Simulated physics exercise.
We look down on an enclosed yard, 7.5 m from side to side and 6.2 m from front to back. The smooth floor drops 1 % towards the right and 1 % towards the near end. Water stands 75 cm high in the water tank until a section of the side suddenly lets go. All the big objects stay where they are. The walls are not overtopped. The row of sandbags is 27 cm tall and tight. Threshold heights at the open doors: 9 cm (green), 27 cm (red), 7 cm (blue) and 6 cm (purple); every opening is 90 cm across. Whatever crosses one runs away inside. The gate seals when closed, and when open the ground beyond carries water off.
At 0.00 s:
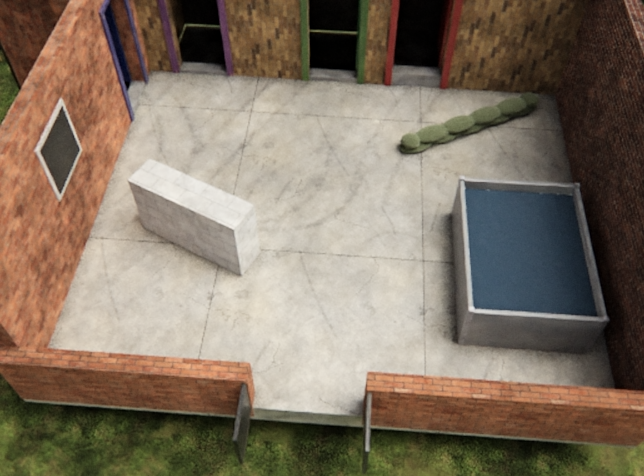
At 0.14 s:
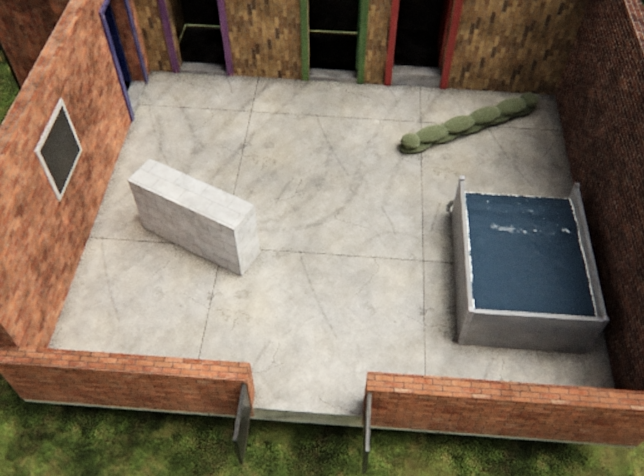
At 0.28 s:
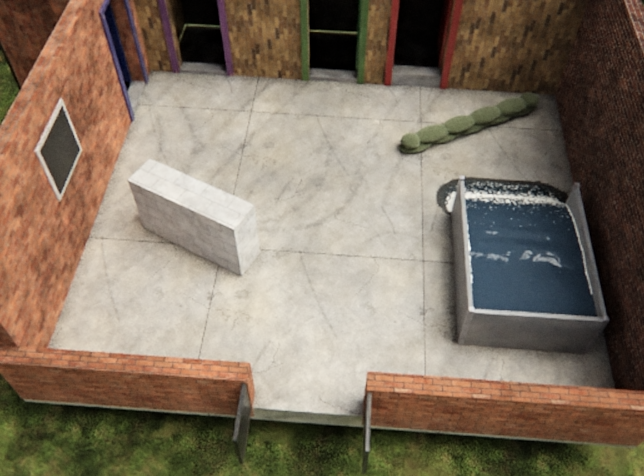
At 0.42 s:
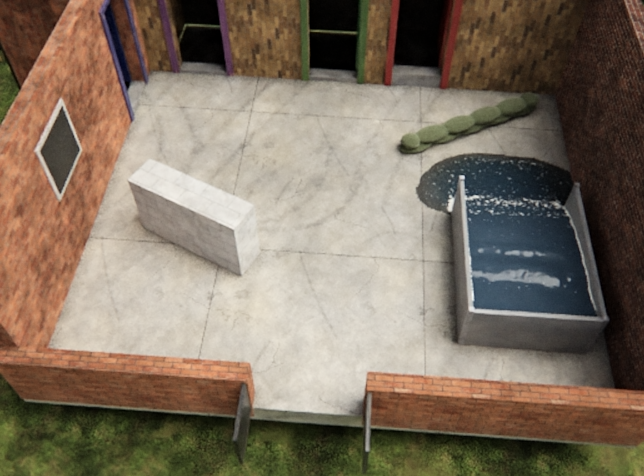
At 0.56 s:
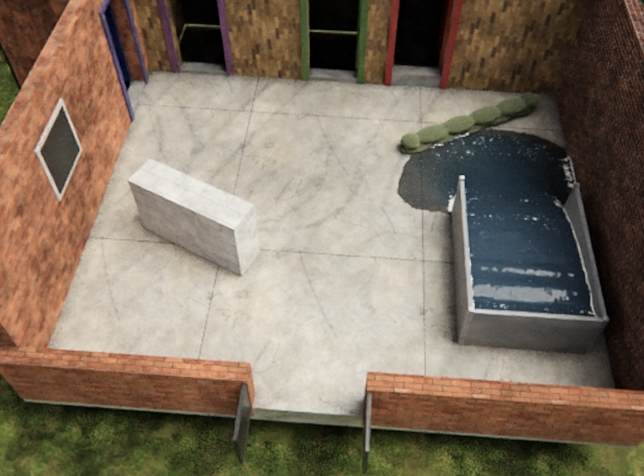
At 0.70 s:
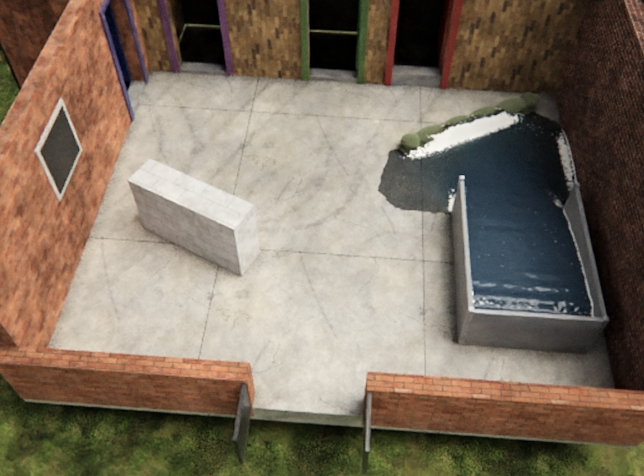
A brick-walled yard with a pale, smooth floor is seen from a fixed high viewpoint, with grass outside the near opening. A grey tank of blue water stands at right, a pale block at left, and a green hedge near purple, green and red doorways at the back. The tank's far side opens and dark water pours out, spreading backward and leftward and foaming white along the hedge.
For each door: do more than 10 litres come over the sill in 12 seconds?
The water let in: At the green door it stays under the limit; at the red door it stays under the limit; at the blue door it passes the limit; at the purple door it does not reach the limit.
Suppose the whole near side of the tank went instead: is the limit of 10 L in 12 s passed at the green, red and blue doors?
Against that limit: Green not over, red not over, blue under.
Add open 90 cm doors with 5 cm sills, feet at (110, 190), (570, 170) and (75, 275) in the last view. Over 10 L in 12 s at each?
In that order: Past it, past it, under.
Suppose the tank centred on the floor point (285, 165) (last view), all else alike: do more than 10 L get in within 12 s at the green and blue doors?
Against that limit: Green above, blue past it.
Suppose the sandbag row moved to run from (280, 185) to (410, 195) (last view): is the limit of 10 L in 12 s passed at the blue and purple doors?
Against that limit: Blue past it, purple past it.
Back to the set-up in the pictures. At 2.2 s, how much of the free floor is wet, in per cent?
Near 25 per cent is wet.
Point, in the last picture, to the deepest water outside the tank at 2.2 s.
Near (550, 97).
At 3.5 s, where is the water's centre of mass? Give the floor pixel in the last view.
At about (465, 175).
After 1.4 s water covers 20 % of the floor and is deepest (60 cm) near (550, 97); green door not reached, red door not reached, blue door not reached, purple door not reached.
After 2.2 s water covers 25 % of the floor and is deepest (56 cm) near (550, 97); green door not reached, red door 13 cm at the sill, 0 L in, blue door not reached, purple door not reached.
After 3.5 s water covers 55 % of the floor and is deepest (30 cm) near (555, 124); green door 4 cm at the sill, 0 L in, red door 8 cm at the sill, 0 L in, blue door not reached, purple door 3 cm at the sill, 0 L in.
After 7.0 s water covers 90 % of the floor and is deepest (14 cm) near (613, 418); green door 2 cm at the sill, 0 L in, red door 2 cm at the sill, 0 L in, blue door 5 cm at the sill, 40 L in, purple door 3 cm at the sill, 0 L in.
After 12.0 s water covers 95 % of the floor and is deepest (11 cm) near (572, 210); green door 4 cm at the sill, 0 L in, red door 6 cm at the sill, 0 L in, blue door 2 cm at the sill, 41 L in, purple door 2 cm at the sill, 1 L in.
